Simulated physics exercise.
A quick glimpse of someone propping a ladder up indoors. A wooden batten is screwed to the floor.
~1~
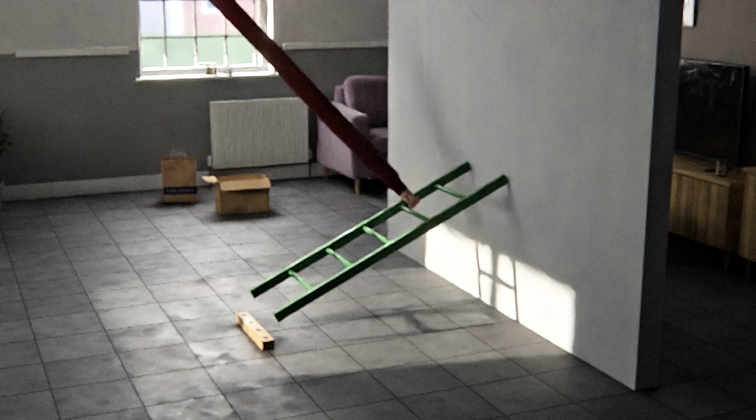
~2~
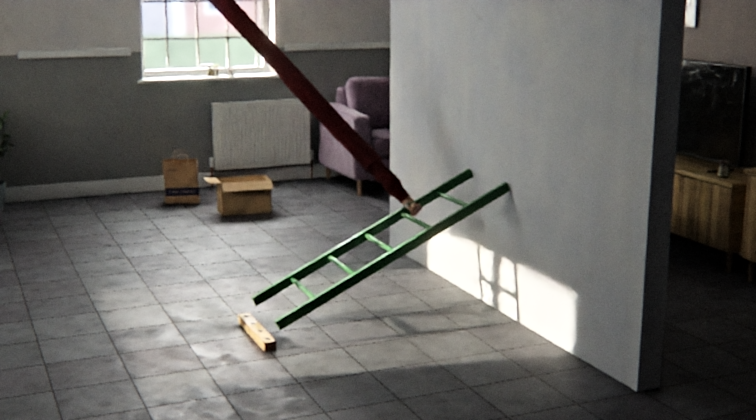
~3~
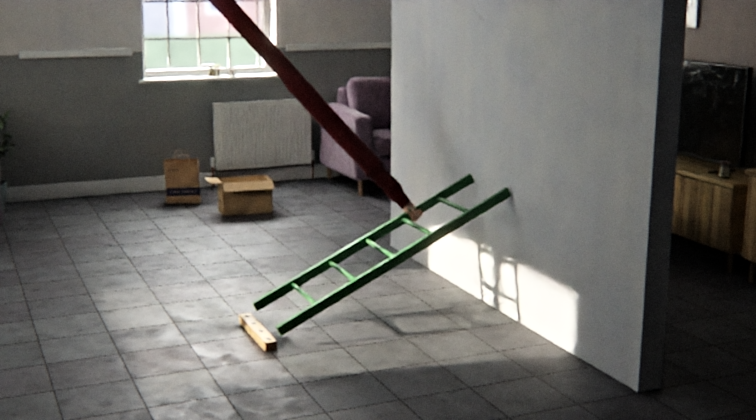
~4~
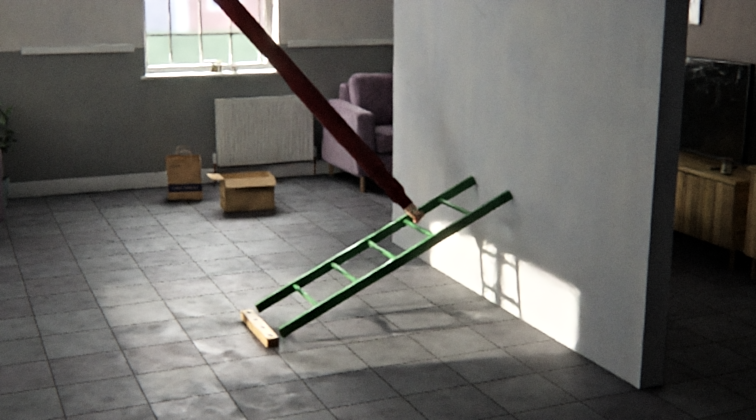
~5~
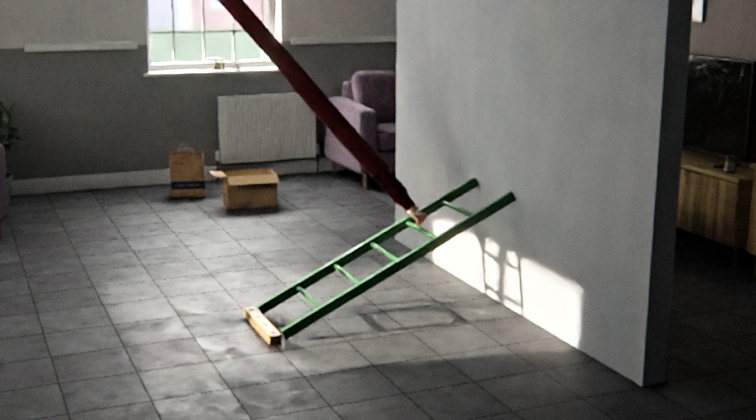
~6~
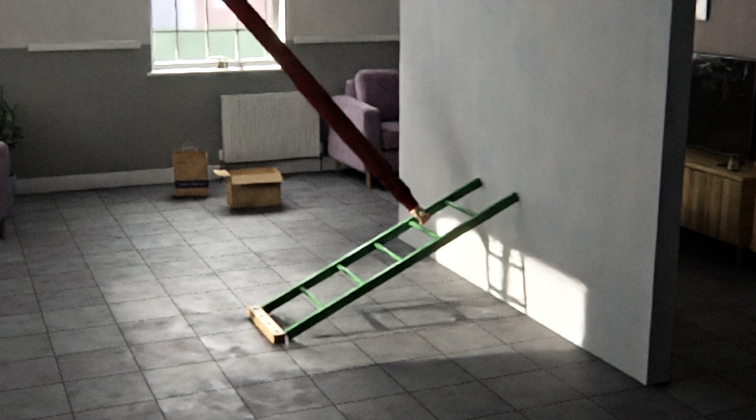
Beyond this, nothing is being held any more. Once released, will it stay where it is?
Chances are it will stand its ground.
Then, 0.10 s later than the last frame, green ladder moving near (389, 255).
Then, 0.56 s later than the last frame, green ladder at rest near (389, 255).
When it is over, the green ladder remains leaning, near (389, 255).
